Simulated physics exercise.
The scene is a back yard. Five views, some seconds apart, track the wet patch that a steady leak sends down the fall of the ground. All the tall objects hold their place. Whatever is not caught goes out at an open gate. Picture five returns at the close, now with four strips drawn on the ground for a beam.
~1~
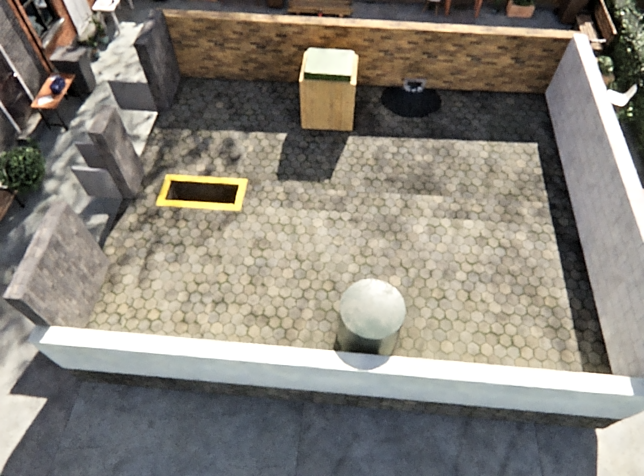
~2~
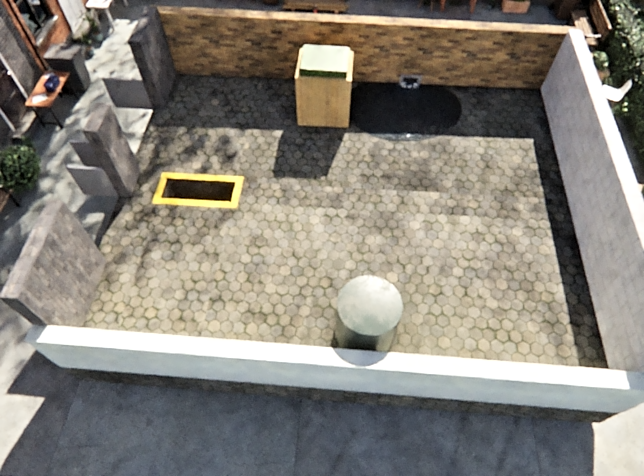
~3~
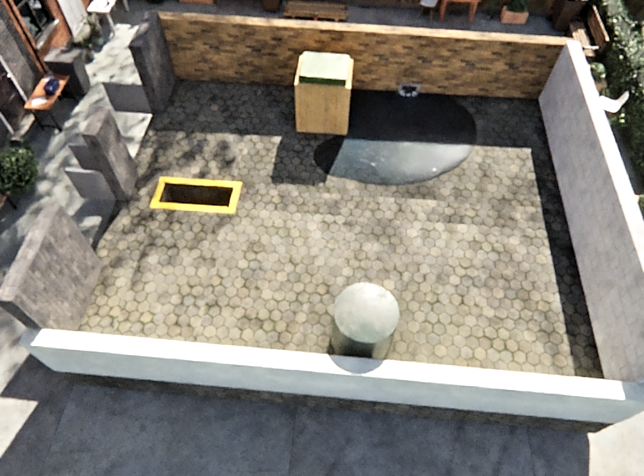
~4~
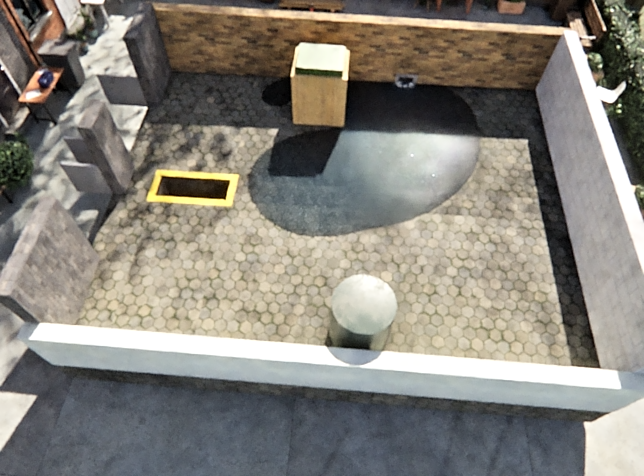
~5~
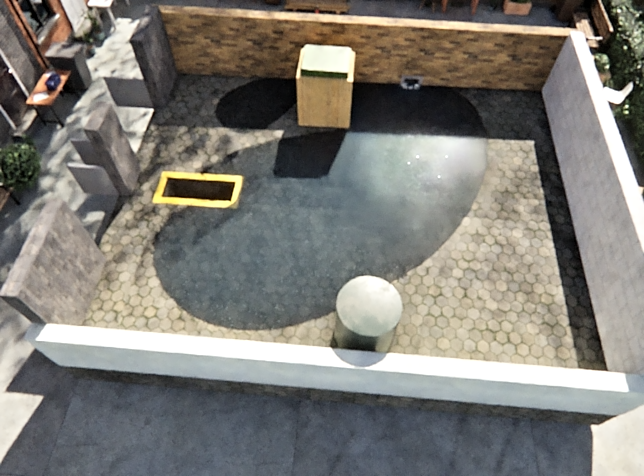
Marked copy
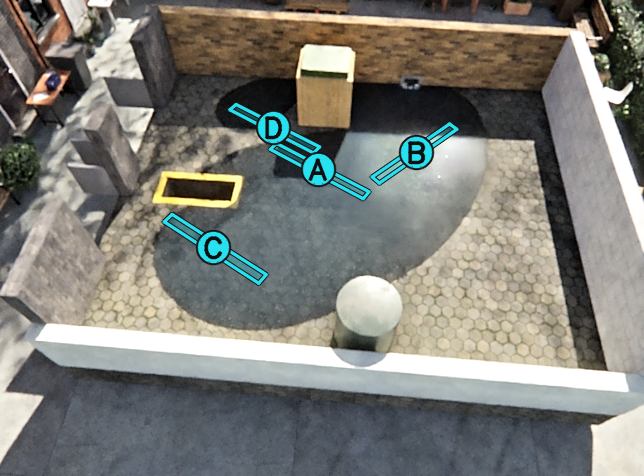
In a walled back yard paved with hexagonal stones, a small dark patch of water by the back wall widens beside a tall wooden box. It spreads forward and left across the paving, also appearing on the box's left, then reaches the yellow-edged gully and nears the round pillar in front.
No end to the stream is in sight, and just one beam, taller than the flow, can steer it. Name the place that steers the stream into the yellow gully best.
C.
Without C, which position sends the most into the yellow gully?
Here it is position B.
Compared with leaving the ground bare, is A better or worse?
Worse.
On the marked copy, A from (273, 146) to (366, 195); B from (375, 180) to (453, 126); C from (168, 218) to (262, 278); D from (233, 107) to (316, 149).
With A, about 14 % of the stream runs into the yellow gully, about 80 % out by the gates.
With B, about 29 % of the stream runs into the yellow gully, about 67 % out by the gates.
With C, about 45 % of the stream runs into the yellow gully, about 50 % out by the gates.
With D, about 18 % of the stream runs into the yellow gully, about 79 % out by the gates.
